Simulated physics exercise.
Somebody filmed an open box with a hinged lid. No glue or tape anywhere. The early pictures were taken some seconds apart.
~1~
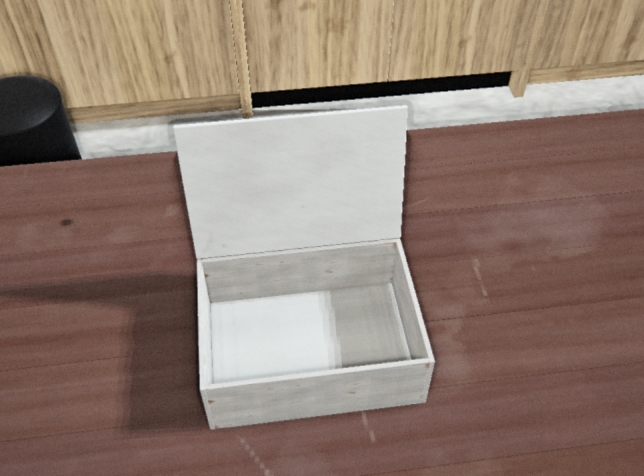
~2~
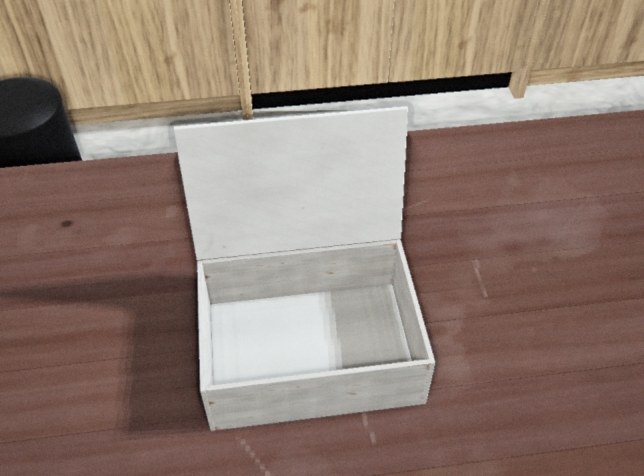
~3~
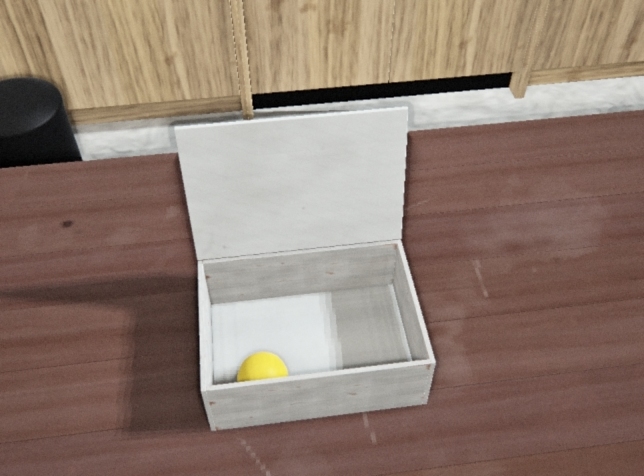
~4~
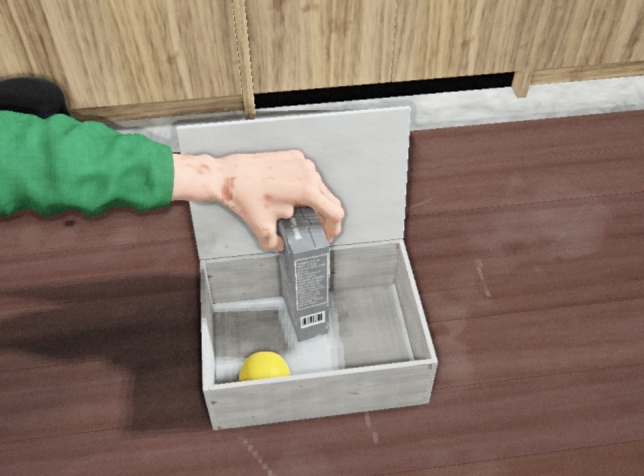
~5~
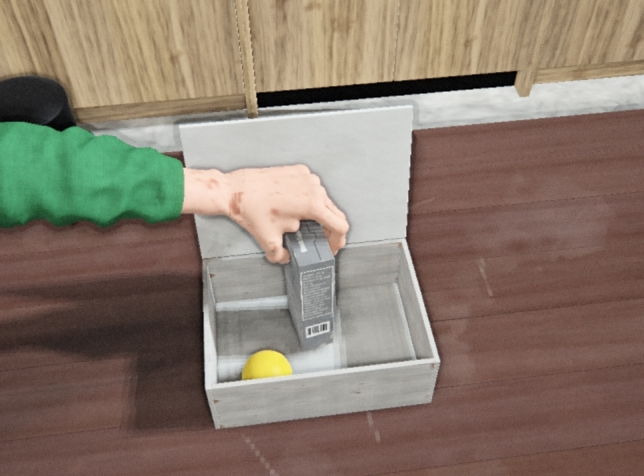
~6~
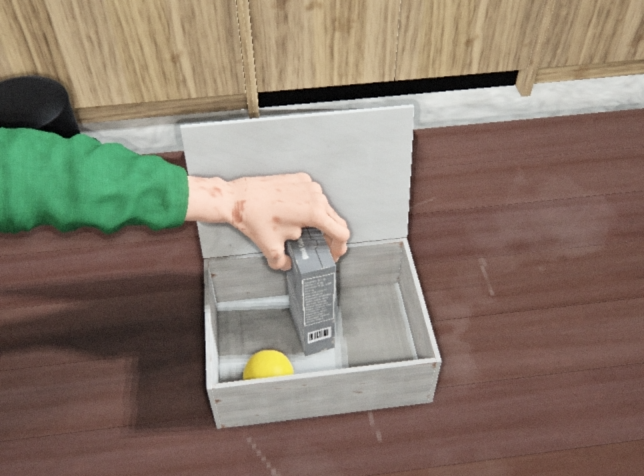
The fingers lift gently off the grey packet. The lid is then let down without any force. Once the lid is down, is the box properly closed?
No, the lid is still ajar.
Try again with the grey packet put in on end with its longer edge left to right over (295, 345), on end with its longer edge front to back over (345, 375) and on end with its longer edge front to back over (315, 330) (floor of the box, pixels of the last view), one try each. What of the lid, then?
With the first placement the lid remains open; with the second, it remains open; with the third, it remains open.
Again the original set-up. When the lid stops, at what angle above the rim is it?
I'd say roughly 30 degrees above the rim.
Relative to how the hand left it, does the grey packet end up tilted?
It ends up leaning.
Then, 1.20 s past the last view, lid starting down.
Then, 1.80 s past the last view, lid 59° above the rim; grey packet rocked 10° from its first pose near (315, 298).
Then, 2.20 s past the last view, lid 33° above the rim; grey packet rocked 39° from its first pose near (324, 328).
Finally, lid 29° above the rim; down or leaning hard in the box, grey packet; yellow lemon still in place. Final places as the last picture's camera would see them, grey packet near (329, 331).
